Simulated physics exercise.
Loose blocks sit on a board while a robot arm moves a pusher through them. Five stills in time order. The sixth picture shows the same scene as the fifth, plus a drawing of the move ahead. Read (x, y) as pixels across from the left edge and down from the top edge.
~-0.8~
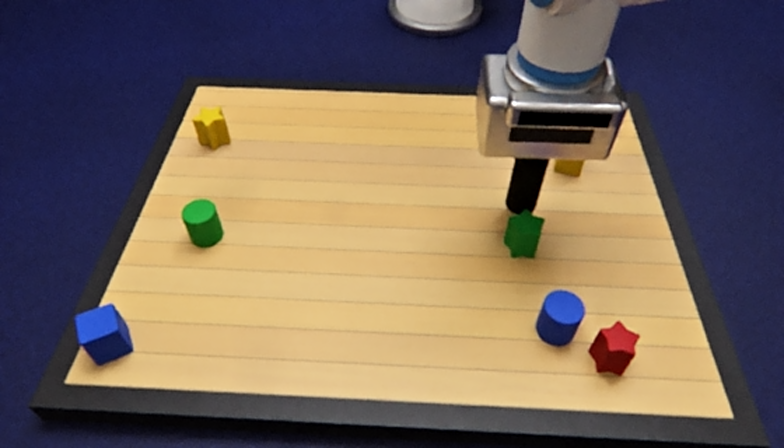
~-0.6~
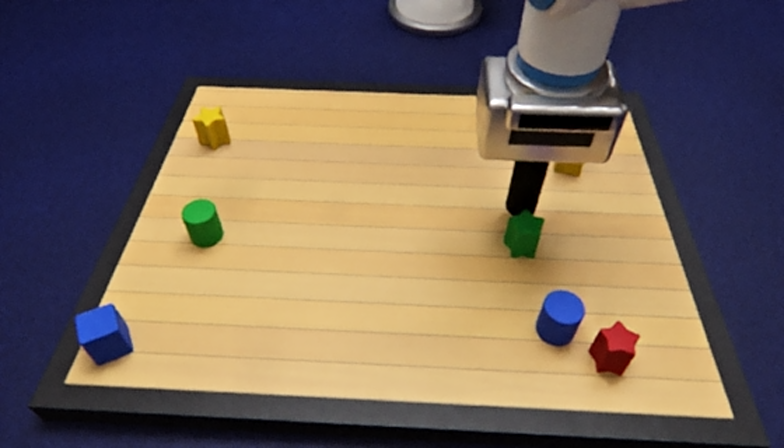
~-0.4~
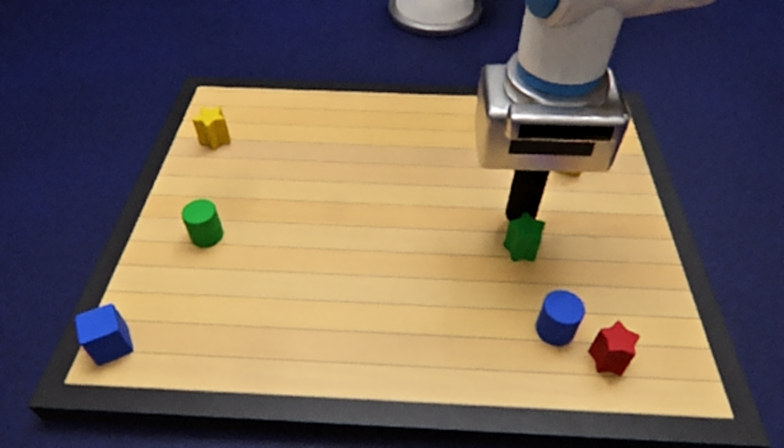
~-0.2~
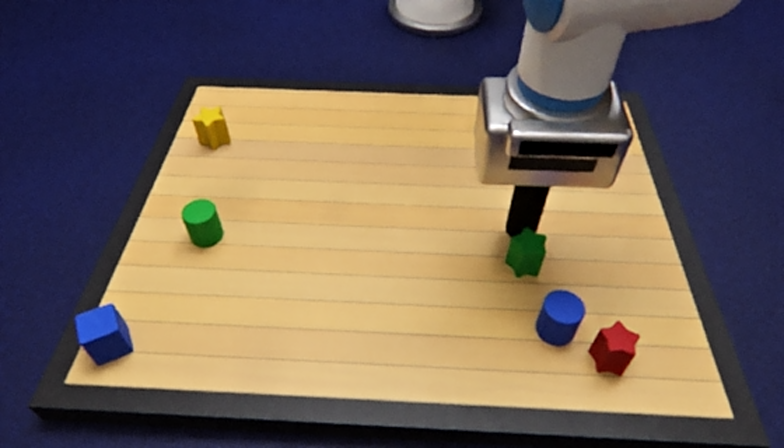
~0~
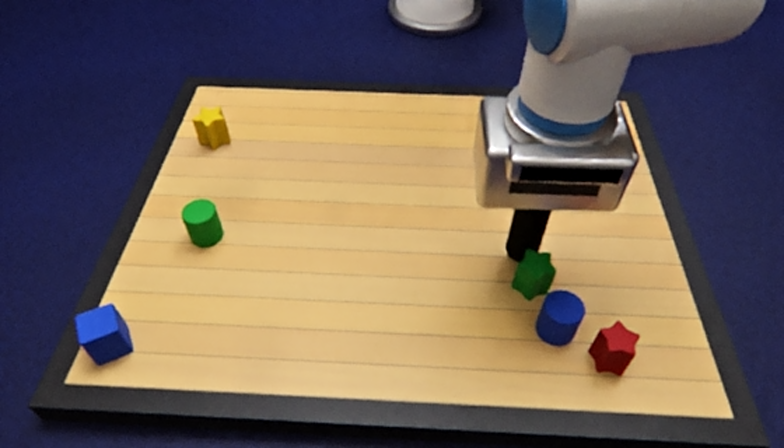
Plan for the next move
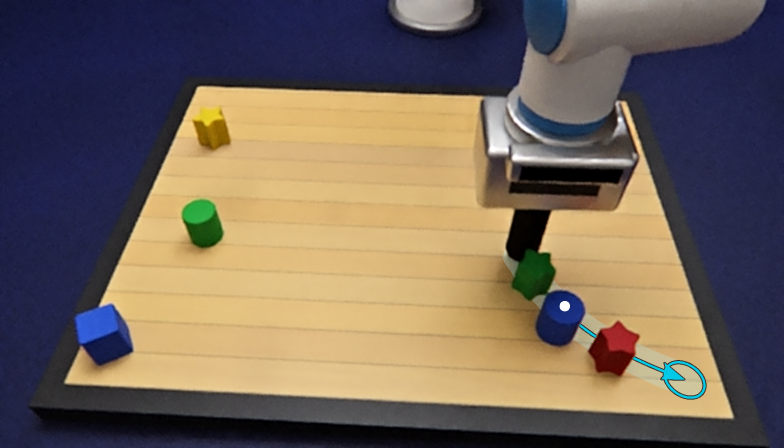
On a wooden board, a robot arm pausing, then pushing a green star block down toward a blue cylinder, other blocks staying still.
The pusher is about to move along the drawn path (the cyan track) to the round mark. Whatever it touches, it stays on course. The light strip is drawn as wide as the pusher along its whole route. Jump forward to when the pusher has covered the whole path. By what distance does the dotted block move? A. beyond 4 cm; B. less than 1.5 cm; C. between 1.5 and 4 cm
My pick is A.
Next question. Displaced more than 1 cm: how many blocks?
When the path ends, I think you'll find three or more blocks out of place by more than 1 cm.
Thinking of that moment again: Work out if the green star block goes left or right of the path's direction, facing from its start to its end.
It moves over to the right.
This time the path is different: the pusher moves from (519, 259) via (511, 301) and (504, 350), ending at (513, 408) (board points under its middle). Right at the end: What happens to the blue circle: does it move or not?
That one moves away.
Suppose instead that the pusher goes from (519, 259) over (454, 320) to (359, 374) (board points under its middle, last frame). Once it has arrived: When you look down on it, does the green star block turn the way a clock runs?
I'd say no.
The line goes from (519, 259) through (557, 305) and (613, 348) to (684, 380); the dot is on the blue circle.
What follows on the original path. One third of the way, pusher (561, 297); green star block (561, 309); blue circle (579, 340).
Two thirds of the way, pusher (619, 340); green star block (578, 327), turned 50° clockwise; blue circle (581, 364); red star block (641, 357), turned 20° clockwise.
At the end, pusher (691, 372); green star block (578, 327), turned 50° clockwise; blue circle (581, 364); red star block (658, 372), turned 65° clockwise.
